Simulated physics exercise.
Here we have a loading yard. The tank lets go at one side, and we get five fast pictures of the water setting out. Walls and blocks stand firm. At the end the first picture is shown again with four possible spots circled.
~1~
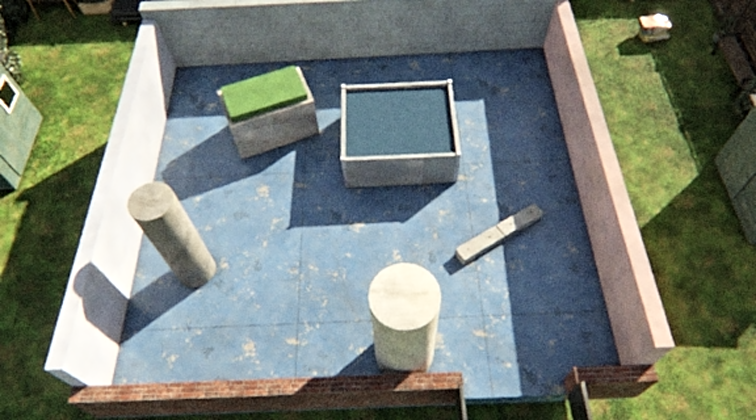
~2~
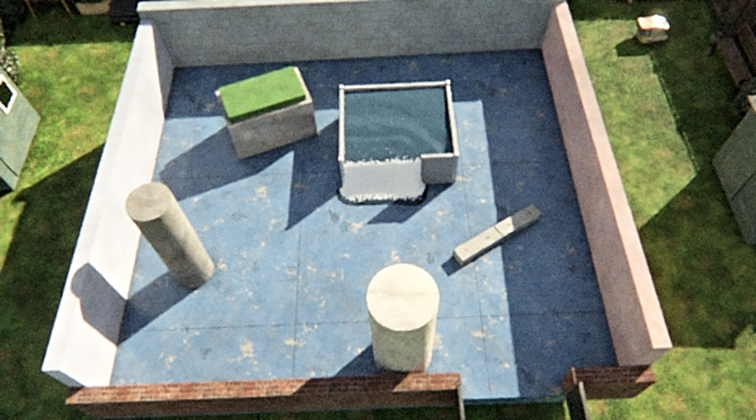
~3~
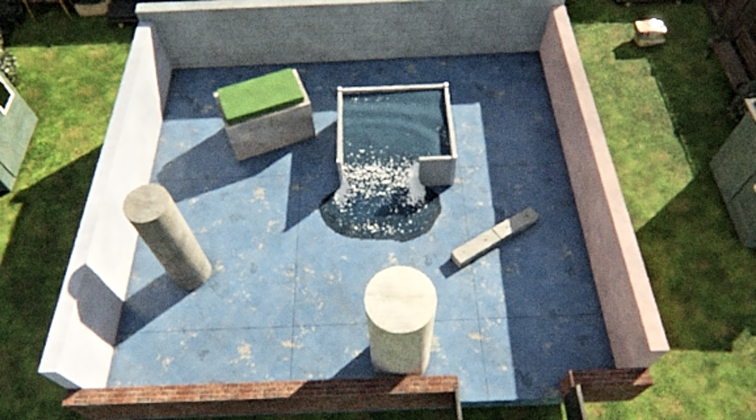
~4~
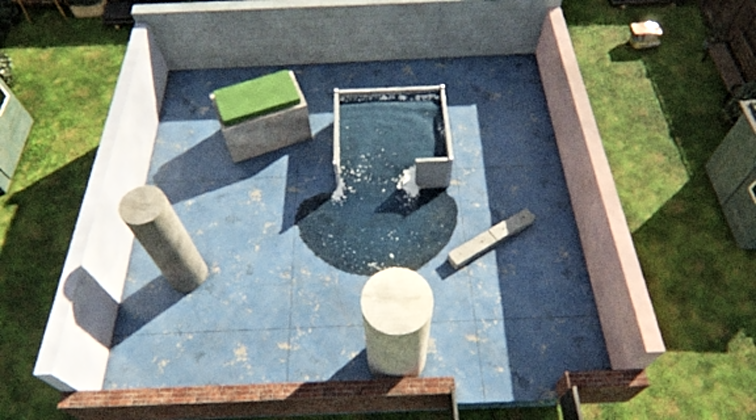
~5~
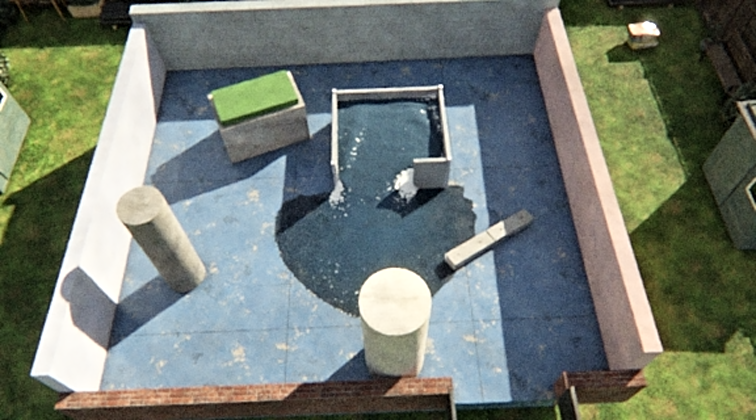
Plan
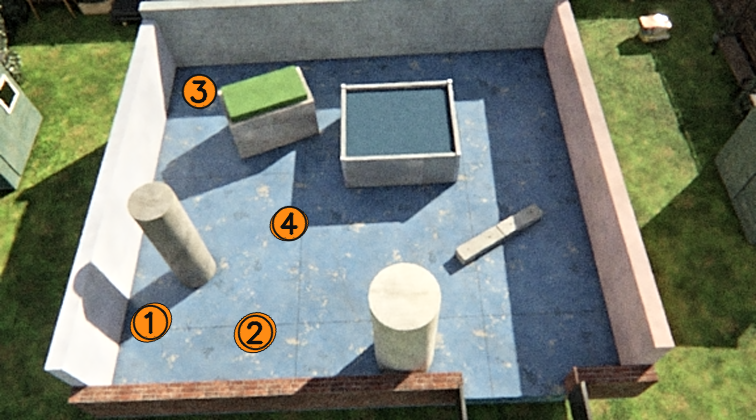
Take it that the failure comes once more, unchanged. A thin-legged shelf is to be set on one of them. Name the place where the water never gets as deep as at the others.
Choose 4.
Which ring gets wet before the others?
It is 4.
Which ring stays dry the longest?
That is ring 3.
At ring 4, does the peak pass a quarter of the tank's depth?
No, less.
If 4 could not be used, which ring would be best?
That would be 3.
On the marked copy, 1 at (150, 322); 2 at (255, 332); 3 at (199, 91); 4 at (289, 223).
Choosing 1, the water peaks at about 31 % of the depth that stood in the tank.
Choosing 2, the water peaks at about 25 % of the depth that stood in the tank.
Choosing 3, the water peaks at about 16 % of the depth that stood in the tank.
Choosing 4, the water peaks at about 8 % of the depth that stood in the tank.
